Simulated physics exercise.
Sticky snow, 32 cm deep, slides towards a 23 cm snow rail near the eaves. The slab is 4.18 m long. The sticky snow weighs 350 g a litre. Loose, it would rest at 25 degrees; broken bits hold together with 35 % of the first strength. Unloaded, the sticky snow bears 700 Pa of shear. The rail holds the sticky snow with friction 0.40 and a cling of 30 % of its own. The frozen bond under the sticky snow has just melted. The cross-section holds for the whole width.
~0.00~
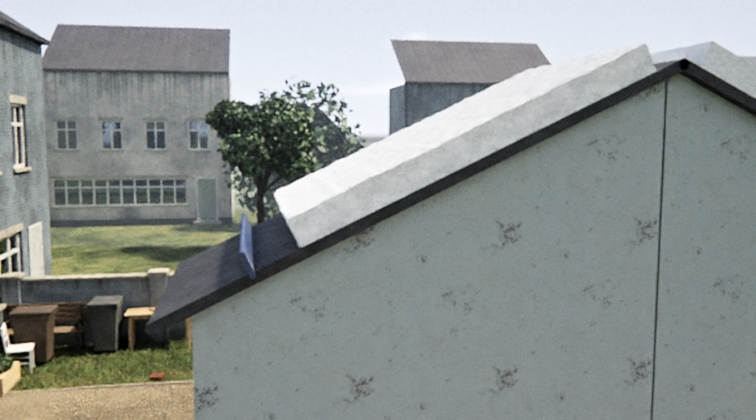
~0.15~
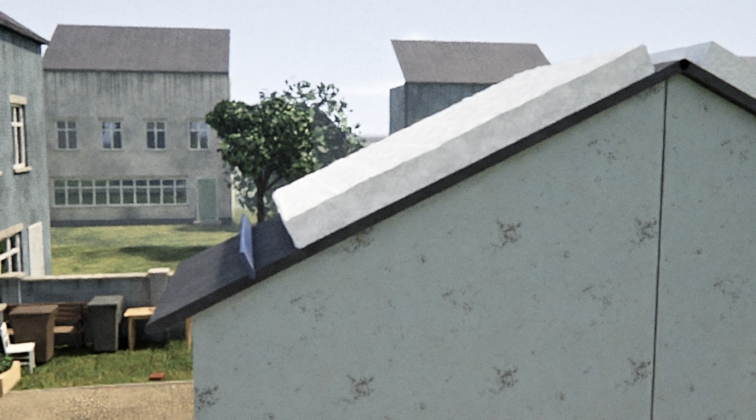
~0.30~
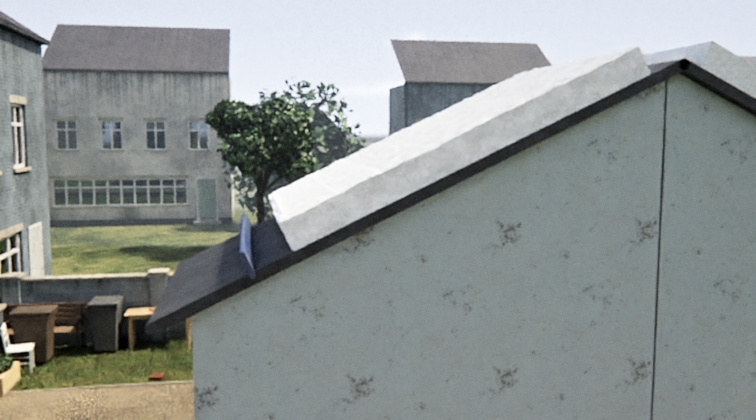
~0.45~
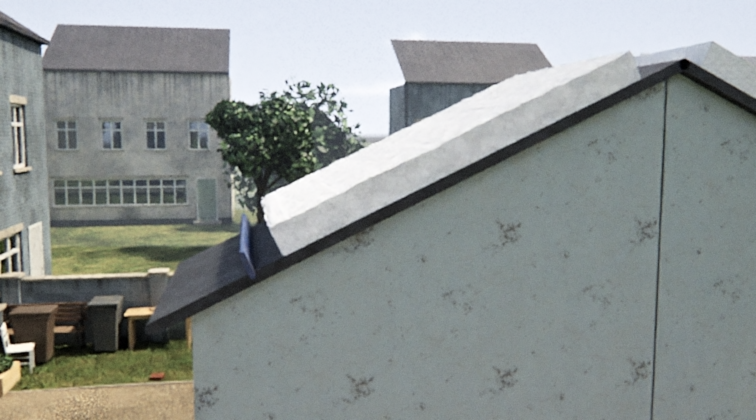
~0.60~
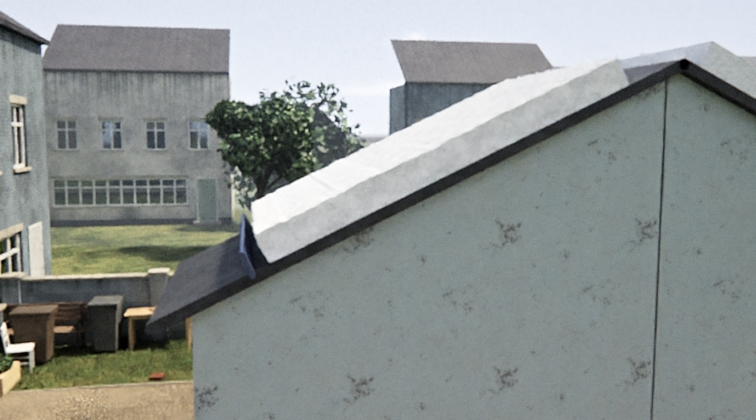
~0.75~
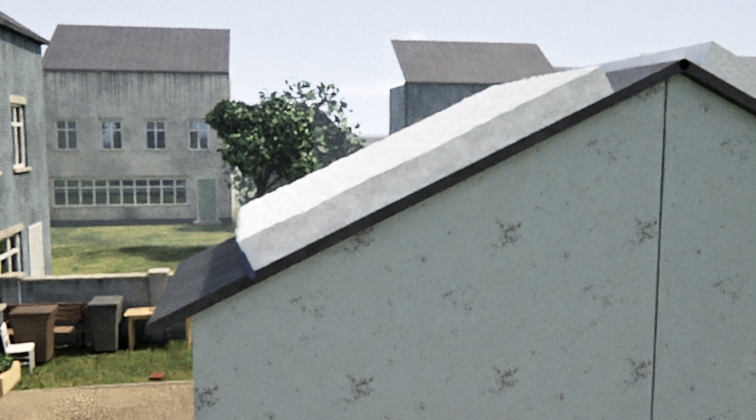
A thick slab of white snow on a dark sloping roof slid slowly down to the left in one piece, baring roof near the ridge, until its lower end reached the small upright rail near the eaves.
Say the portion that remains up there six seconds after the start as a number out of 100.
Close to 72 per cent.
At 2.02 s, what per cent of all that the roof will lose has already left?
Some 40 per cent.
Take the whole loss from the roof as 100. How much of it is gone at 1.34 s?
About 0 %.
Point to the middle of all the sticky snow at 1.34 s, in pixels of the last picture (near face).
Around (367, 193).
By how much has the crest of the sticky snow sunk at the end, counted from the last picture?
Some 0.6 m.
By 1.34 s, 100 % of the snow is on the roof.
By 2.02 s, 90 % of the snow is on the roof.
By 2.71 s, 80 % of the snow is on the roof.
By 3.40 s, 73 % of the snow is on the roof.
By 6.00 s, at the end, 72 % of the snow is on the roof.
